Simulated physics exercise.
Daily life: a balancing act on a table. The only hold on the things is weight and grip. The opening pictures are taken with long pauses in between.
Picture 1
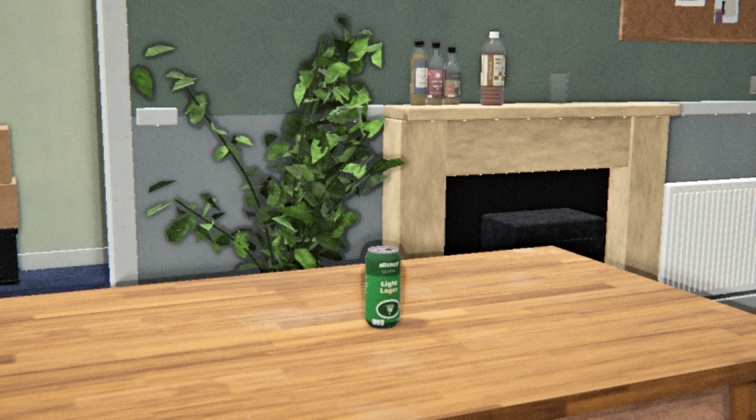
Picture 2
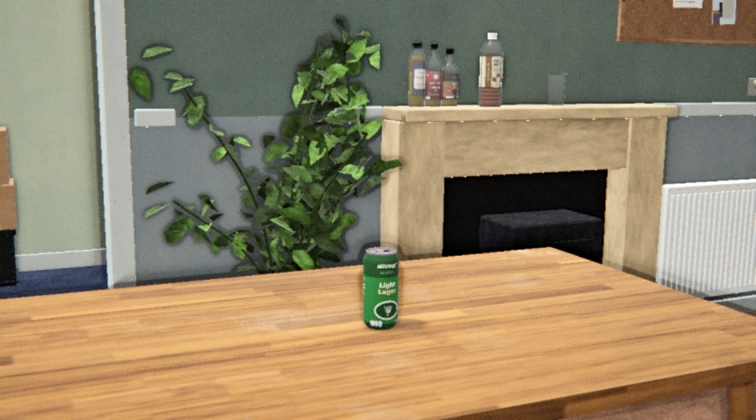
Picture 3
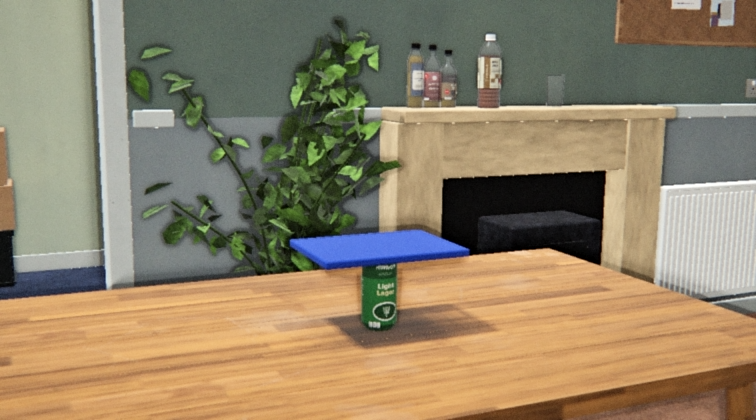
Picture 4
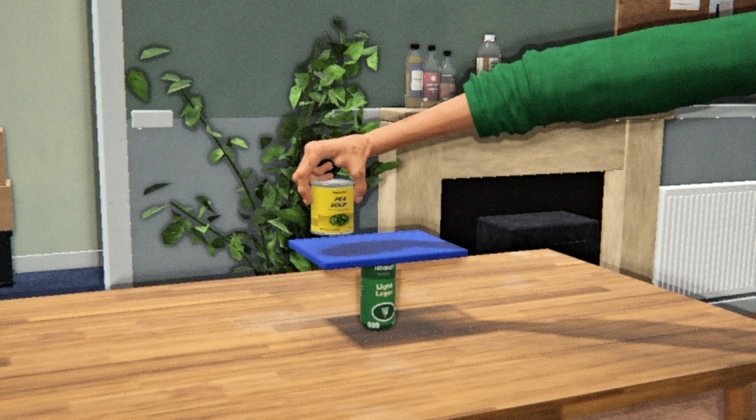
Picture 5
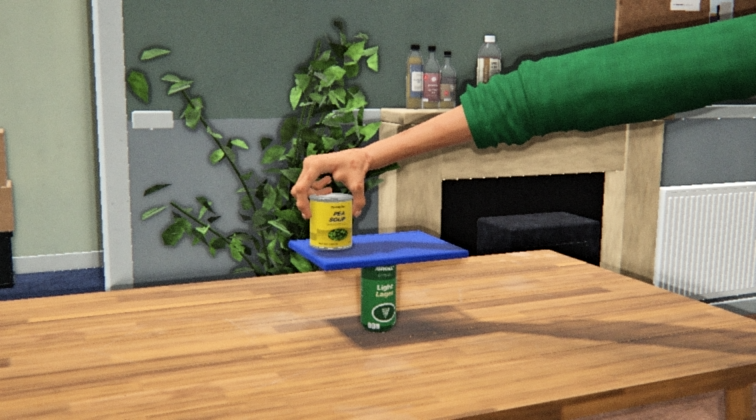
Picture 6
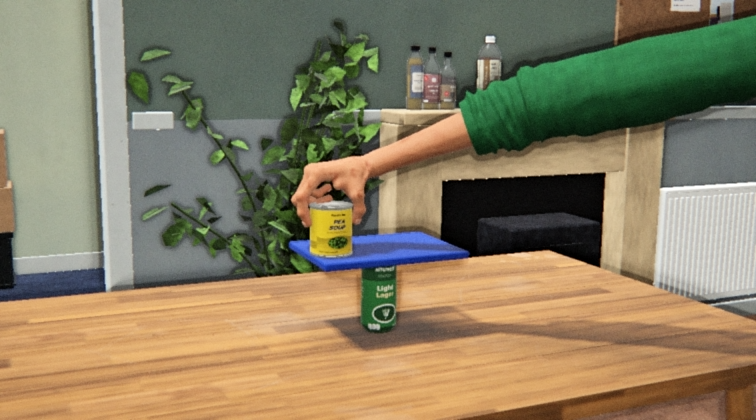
A blue board appeared on top of a green can standing on a wooden table, then a hand reached in from the right and lowered a yellow tin onto the board's left side.
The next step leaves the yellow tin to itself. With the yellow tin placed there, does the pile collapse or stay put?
I predict the stack won't bear it.
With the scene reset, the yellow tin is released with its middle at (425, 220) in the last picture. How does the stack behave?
Well, it crumbles then.
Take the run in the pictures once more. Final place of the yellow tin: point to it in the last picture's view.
Roughly at pixel (277, 333).
Then, 0.40 s later than the last frame, yellow tin now fallen; blue lid on its side.
Then, 0.60 s later than the last frame, blue lid on its side.
When it is over, fallen, yellow tin and blue lid; green can as before. End places, in pixels of the last picture, yellow tin near (276, 333). The stack comes apart.
